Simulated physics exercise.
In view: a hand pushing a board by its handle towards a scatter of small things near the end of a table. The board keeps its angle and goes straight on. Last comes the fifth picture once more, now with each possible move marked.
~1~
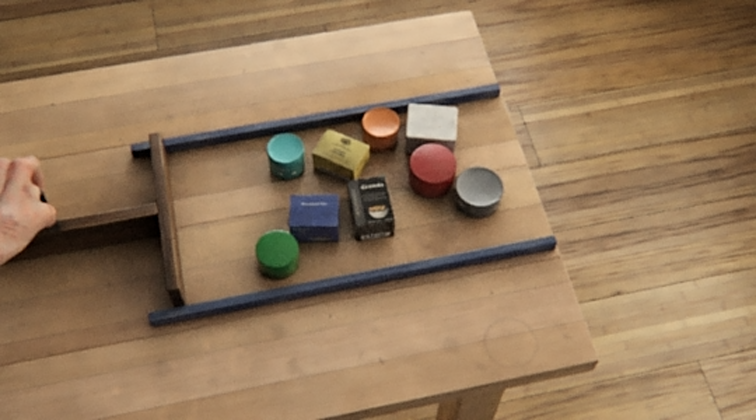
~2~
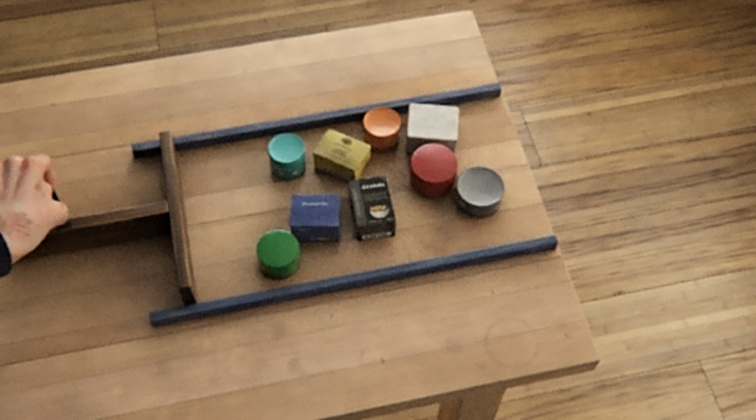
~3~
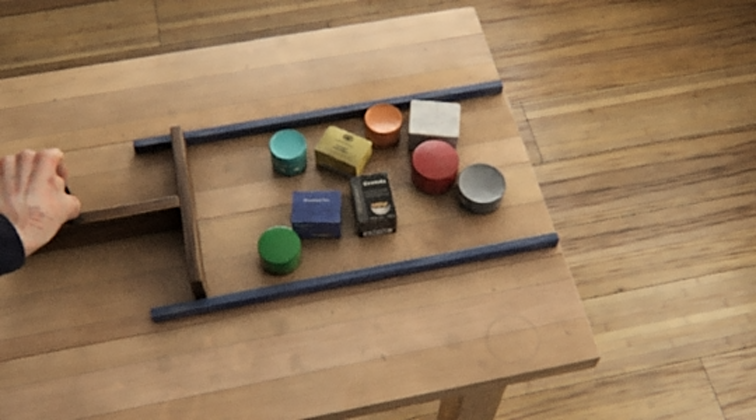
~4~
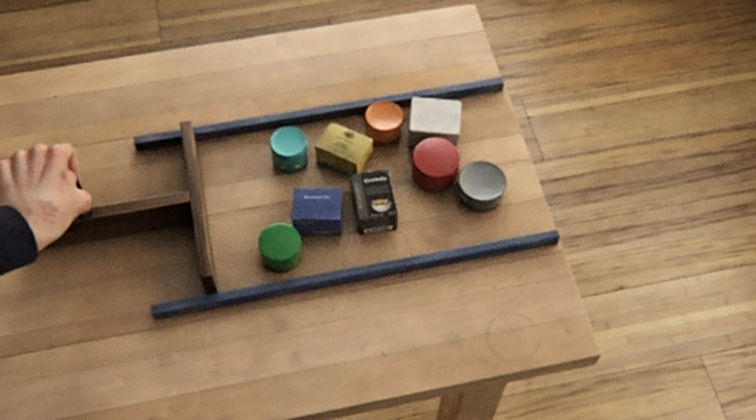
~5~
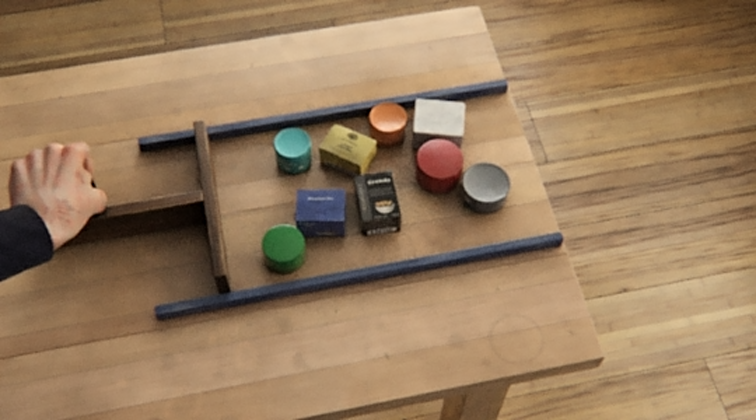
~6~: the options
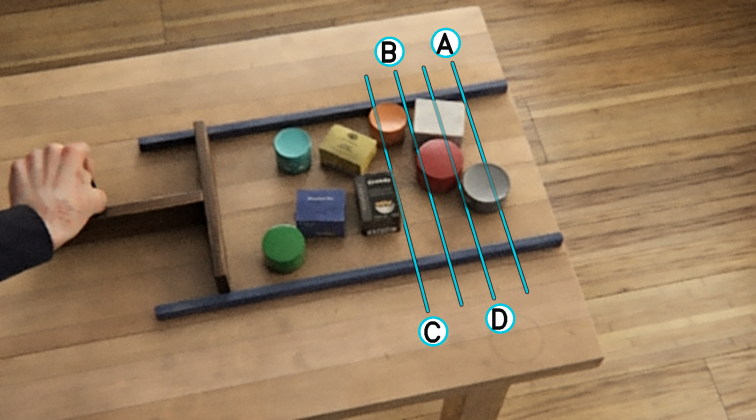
On a wooden table between two dark blue rails, a hand at the left slides a brown board by its handle a short way rightward toward a group of small tins, tubs and boxes, which stay in place, untouched.
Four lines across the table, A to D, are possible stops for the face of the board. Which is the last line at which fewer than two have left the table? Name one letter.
The farthest such stop is B.
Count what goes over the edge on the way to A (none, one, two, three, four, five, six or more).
In all, five.
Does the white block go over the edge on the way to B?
No.
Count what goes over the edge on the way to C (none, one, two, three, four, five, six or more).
In all, none.
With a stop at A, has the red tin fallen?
Yes.
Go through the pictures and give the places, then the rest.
Red tin (433, 171); black packet (371, 208); orange tub (381, 130), in the first frame.
Board (174, 205); white block (432, 130), in the second frame.
Board (185, 199); green pot (280, 251), in the third frame.
Board (195, 194); grey jar (481, 187), in the fourth frame.
Board (209, 194); red tin (439, 167); black packet (377, 203); orange tub (388, 125), in the fifth frame.
On the marked copy, A at (487, 169); B at (426, 180); C at (395, 185); D at (456, 174).
Following B. Soon after the start, board (287, 181); green pot (327, 248); turquoise jar (304, 149).
Later, board (365, 167); grey jar (491, 190); red tin (469, 152).
In the end, board (423, 158); grey jar (542, 182); white block (501, 104); none fallen.
As for the rest, A drops five; C is within the limit but short; D drops two.
